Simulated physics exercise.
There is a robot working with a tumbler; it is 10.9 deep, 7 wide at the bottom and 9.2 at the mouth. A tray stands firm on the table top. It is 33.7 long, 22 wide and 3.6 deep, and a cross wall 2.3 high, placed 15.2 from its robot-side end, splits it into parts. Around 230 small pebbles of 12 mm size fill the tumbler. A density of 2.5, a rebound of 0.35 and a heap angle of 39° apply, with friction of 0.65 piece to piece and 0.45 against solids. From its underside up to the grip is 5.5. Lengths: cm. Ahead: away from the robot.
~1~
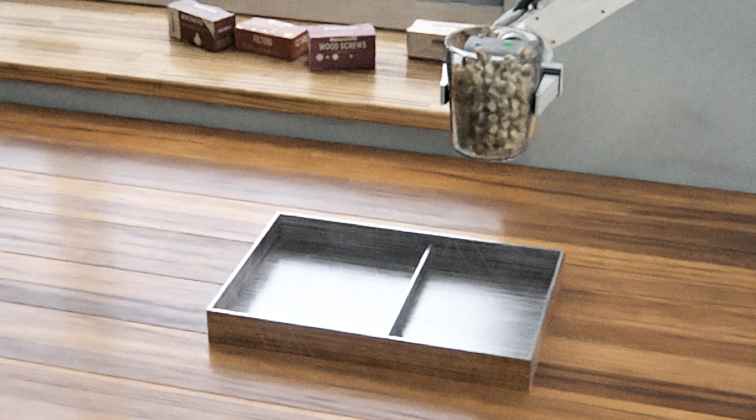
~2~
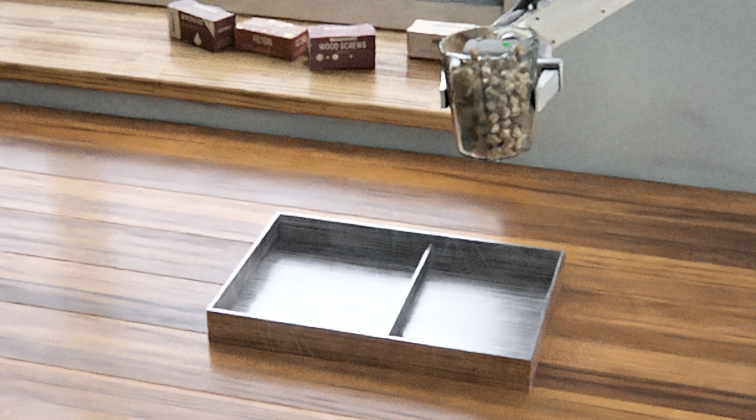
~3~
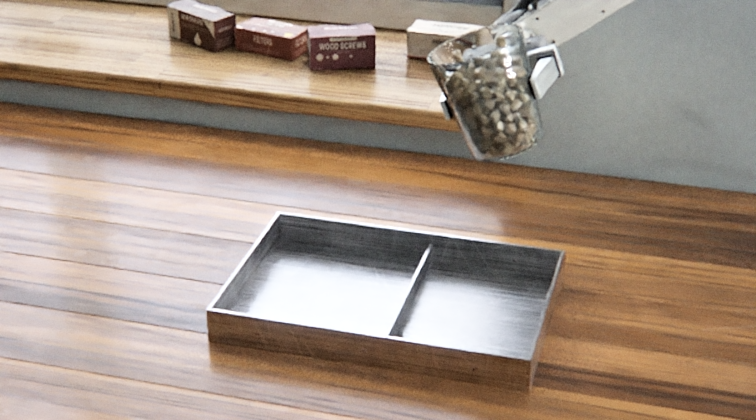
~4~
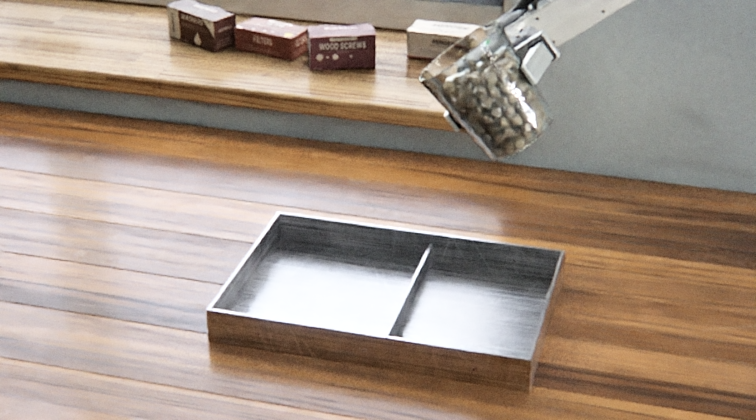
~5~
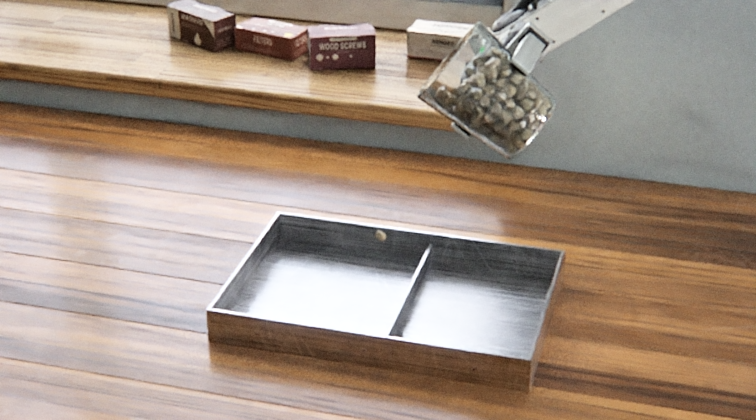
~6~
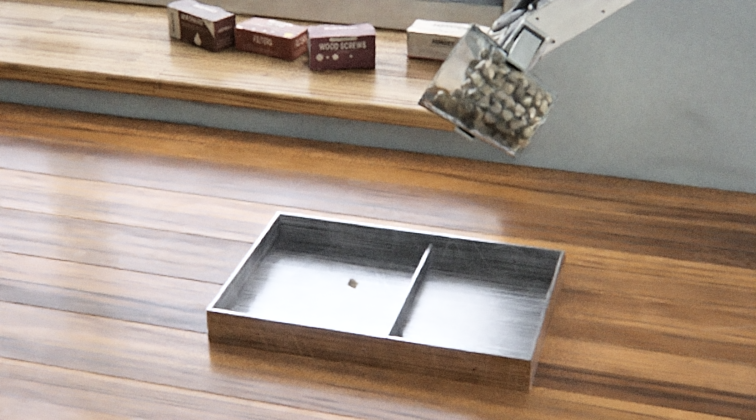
On a wooden table top beside a ledge with small boxes, a robot arm holds a clear tumbler of pebbles above and behind a divided metal tray. The arm tilts the tumbler steeply to the left, and the pebbles shift toward its mouth. A single pebble drops into the tray's left part.
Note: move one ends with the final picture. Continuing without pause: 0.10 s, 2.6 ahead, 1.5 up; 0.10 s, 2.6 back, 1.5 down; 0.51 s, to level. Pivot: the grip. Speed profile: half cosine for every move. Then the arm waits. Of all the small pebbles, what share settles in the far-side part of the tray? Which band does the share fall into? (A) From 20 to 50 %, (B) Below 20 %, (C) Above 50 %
The answer is B.
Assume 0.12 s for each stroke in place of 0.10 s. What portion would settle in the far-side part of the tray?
Then about 5 per cent.
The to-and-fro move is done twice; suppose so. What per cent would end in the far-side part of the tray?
It would come to around 15 %.
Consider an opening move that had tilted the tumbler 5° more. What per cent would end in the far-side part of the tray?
Around 15 in a hundred, I'd say.
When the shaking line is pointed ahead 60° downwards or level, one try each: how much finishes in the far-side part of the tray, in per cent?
Result: Approx. 0 % and 5 %, one try each.
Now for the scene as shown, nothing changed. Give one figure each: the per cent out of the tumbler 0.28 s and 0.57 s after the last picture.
The share out is 10 per cent at the earlier time and 10 per cent at the later one.
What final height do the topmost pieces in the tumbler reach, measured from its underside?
About 10.5 cm.
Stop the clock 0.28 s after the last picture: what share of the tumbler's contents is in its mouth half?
Around 50 percent.
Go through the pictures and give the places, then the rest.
The first frame shows tumbler middle at (492, 96), level; upper third of the load around (492, 81), from x 455 to 530, top at y 50; 230 in the tumbler.
The second frame shows tumbler middle at (492, 96), tilted 6° forward; upper third of the load around (492, 81), from x 455 to 530, top at y 50.
The third frame shows tumbler middle at (492, 96), tilted 20° forward; upper third of the load around (493, 83), from x 450 to 535, top at y 40.
The fourth frame shows tumbler middle at (492, 96), tilted 39° forward; upper third of the load around (498, 82), from x 425 to 540, top at y 40; 229 in the tumbler, 1 in flight or on a rim.
The fifth frame shows tumbler middle at (492, 96), tilted 53° forward; upper third of the load around (496, 81), from x 380 to 545, top at y 55; 229 in the tumbler, 1 in flight or on a rim.
The sixth frame shows tumbler middle at (492, 96), tilted 59° forward; upper third of the load around (498, 81), from x 355 to 545, top at y 55; 229 in the tumbler, 1 in the far-side part.
Then, 0.28 s after the last picture, tilted 55° forward, highest piece 29 above the table; 212 in the tumbler, 1 in the far-side part, 17 in flight or on a rim.
Then, 0.57 s after the last picture, tilted 11° forward, highest piece 32 above the table; 207 in the tumbler, 21 in the far-side part, 2 in flight or on a rim.
Then, 0.91 s after the last picture, level, highest piece 32 above the table; 207 in the tumbler, 23 in the far-side part.
Then, 1.96 s after the last picture, level, highest piece 32 above the table; 207 in the tumbler, 23 in the far-side part.
Final count, 207 in the tumbler, 23 in the far-side part. That is 10 % in the far-side part of the tray.
